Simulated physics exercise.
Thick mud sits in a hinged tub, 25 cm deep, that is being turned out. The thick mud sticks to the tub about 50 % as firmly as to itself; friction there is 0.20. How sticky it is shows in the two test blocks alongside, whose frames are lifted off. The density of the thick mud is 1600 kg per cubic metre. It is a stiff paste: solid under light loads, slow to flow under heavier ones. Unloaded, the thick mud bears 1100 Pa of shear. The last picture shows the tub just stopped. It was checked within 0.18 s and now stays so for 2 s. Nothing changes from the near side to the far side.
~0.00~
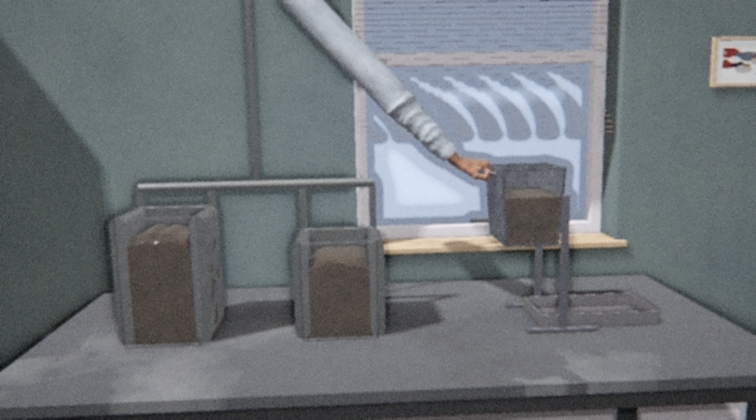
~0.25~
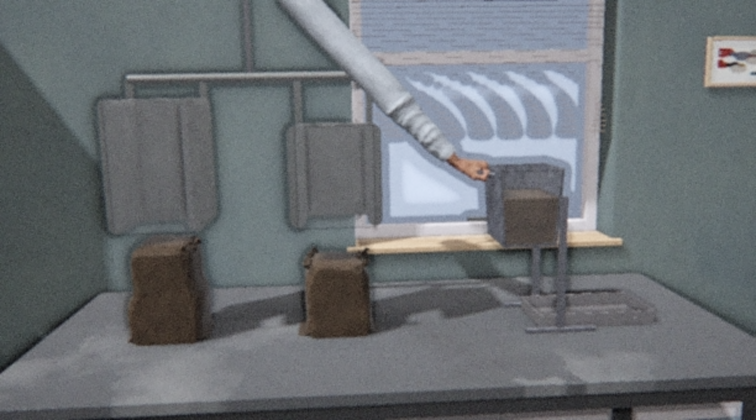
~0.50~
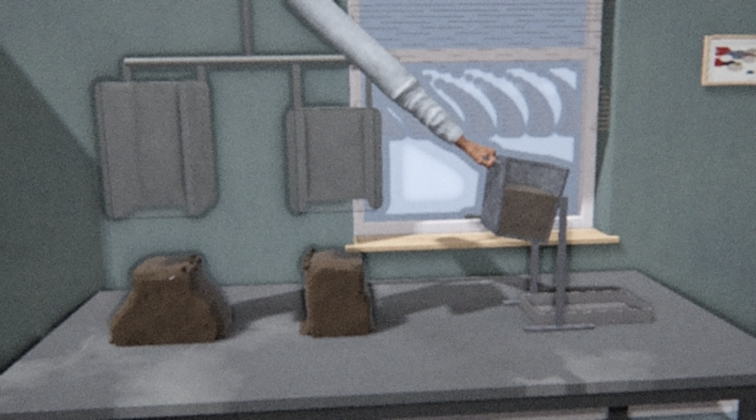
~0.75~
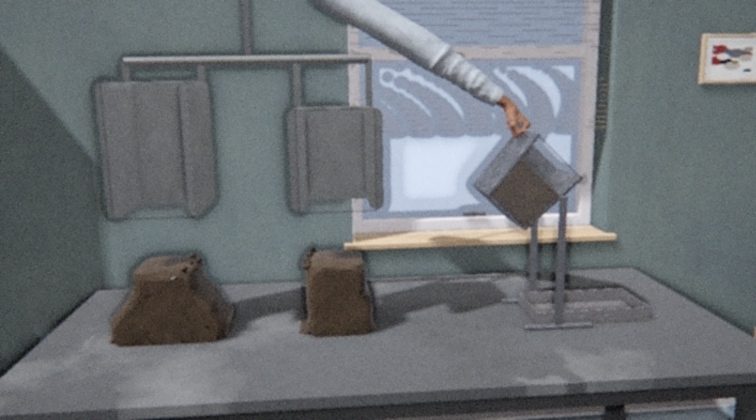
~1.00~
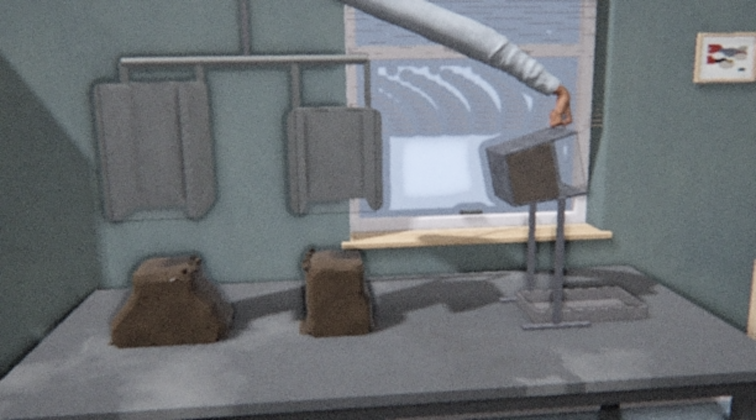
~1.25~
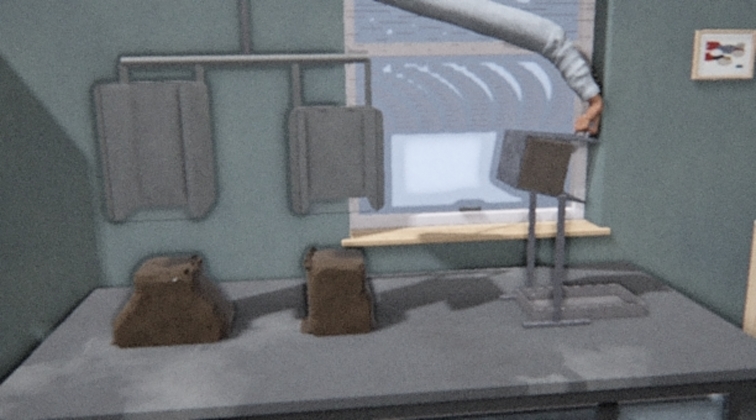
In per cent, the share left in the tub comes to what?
It comes to some 100 %.
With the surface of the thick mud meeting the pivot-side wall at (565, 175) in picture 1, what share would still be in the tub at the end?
In that case some 100 per cent.
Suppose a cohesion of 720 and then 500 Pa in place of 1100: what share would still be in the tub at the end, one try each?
In turn about 0 %, 0 %.
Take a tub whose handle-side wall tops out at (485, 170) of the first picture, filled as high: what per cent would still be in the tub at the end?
In that case some 0 per cent.
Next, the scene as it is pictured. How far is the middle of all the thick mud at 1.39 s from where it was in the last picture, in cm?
Roughly 1 cm.
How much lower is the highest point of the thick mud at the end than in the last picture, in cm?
About 1 cm.
After 1.39 s, the tub is at 100 degrees and holds 100 %.
After 1.56 s, the tub is at 100 degrees and holds 100 %.
After 1.73 s, the tub is at 100 degrees and holds 100 %.
After 1.90 s, the tub is at 100 degrees and holds 100 %.
After 3.25 s, the tub is at 100 degrees and holds 100 %.
